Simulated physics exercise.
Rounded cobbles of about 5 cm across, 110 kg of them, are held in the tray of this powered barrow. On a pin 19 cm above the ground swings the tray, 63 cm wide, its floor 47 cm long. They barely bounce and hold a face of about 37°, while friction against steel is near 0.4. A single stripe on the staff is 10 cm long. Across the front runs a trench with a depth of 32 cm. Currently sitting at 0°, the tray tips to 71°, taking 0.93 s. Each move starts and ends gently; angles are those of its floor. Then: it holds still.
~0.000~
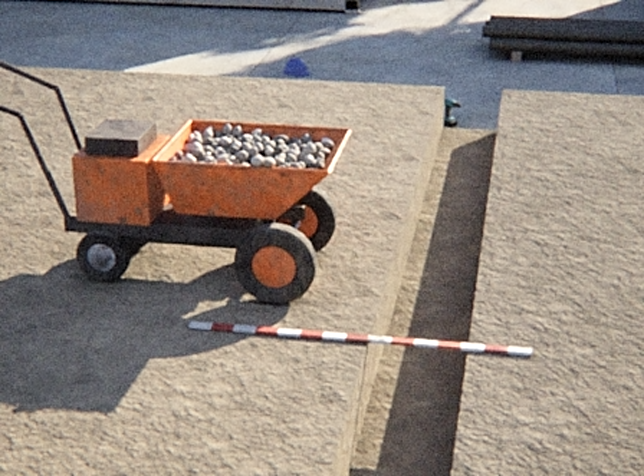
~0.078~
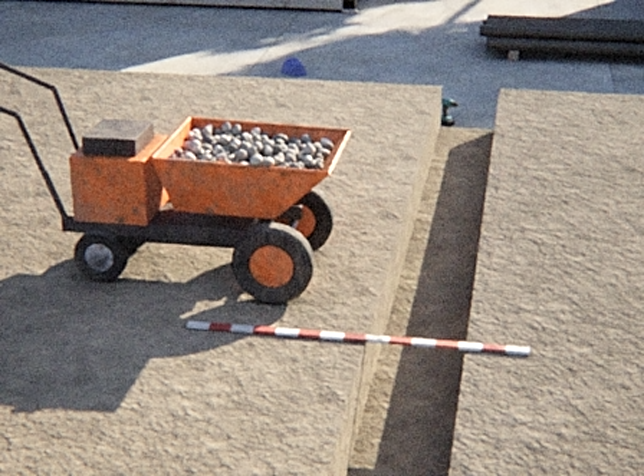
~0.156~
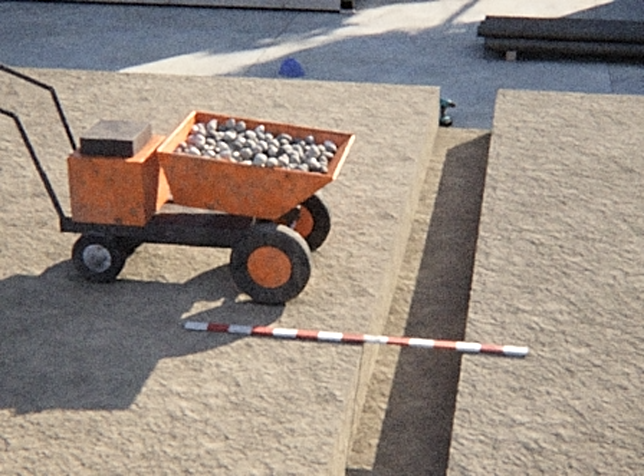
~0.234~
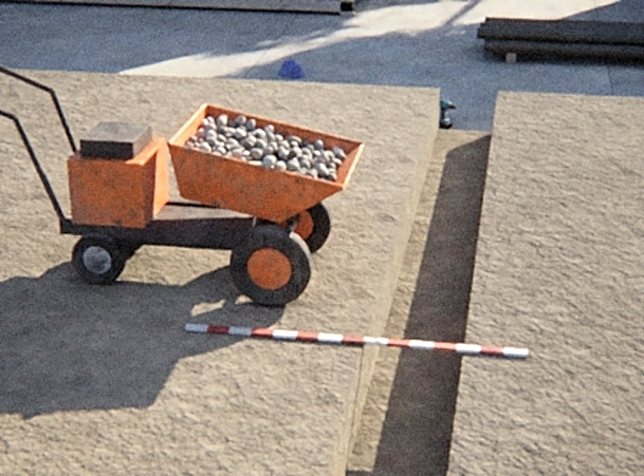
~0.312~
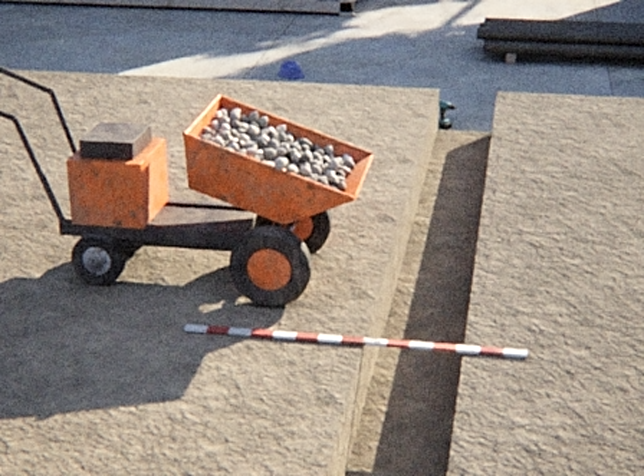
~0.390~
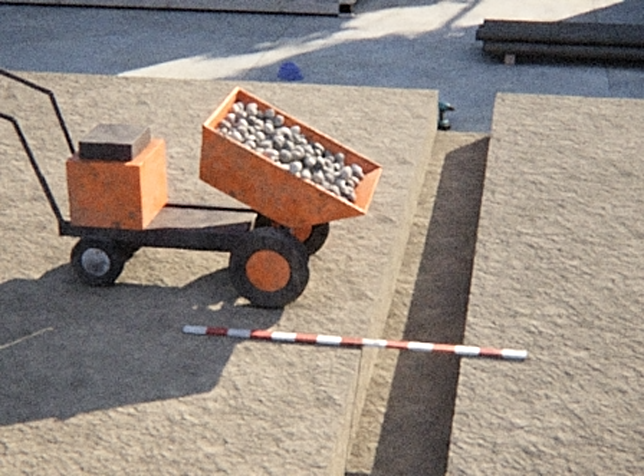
To begin with, an orange powered barrow stands on sandy ground to the left of a trench, its level tray full of rounded grey cobbles, with a red-and-white staff lying in front. The tray's rear end then lifts steadily, tilting its floor down toward the right, while the cobbles shift with it.
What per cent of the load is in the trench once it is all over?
99 %.
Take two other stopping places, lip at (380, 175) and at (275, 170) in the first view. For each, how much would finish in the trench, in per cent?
Roughly 50 in a hundred, then 65 in a hundred.
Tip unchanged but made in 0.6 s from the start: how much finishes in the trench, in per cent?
With that timing, about 95 per cent.
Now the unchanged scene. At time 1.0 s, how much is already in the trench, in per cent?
Around 45 per cent of it, at that instant.
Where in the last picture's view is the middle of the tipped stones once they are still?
Resting centre: About (433, 339).
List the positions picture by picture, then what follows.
In the first frame, the tray is at 0°, its lip at (329, 173); the top of the load is at (255, 144).
In the second frame, the tray is at 1°, its lip at (329, 174); the top of the load is at (247, 142); the stones move at 0.2 m/s on average.
In the third frame, the tray is at 5°, its lip at (334, 179); the top of the load is at (220, 133); the stones move at 0.5 m/s on average.
In the fourth frame, lip at (344, 188), floor tilted 11°, highest stones at (221, 126); the stones move at 0.6 m/s on average.
In the fifth frame, lip at (354, 199), floor tilted 19°, highest stones at (226, 119); the stones move at 0.8 m/s on average.
In the sixth frame, the tray is at 27°, its lip at (364, 214); the top of the load is at (240, 113); the stones move at 0.8 m/s on average.
After 0.7 s the floor is at 60°; 100 % in the tray; the foremost stones are at (390, 236).
After 1.0 s the floor is at 71°; 54 % in the tray, 46 % in the trench; the foremost stones are at (463, 335).
After 1.4 s the floor is at 71°; 12 % in the tray, 87 % in the trench, 1 % past the trench; the foremost stones are at (480, 328).
After 3.3 s the floor is at 71°; 0 % in the tray, 99 % in the trench, 1 % past the trench; the foremost stones are at (489, 317).
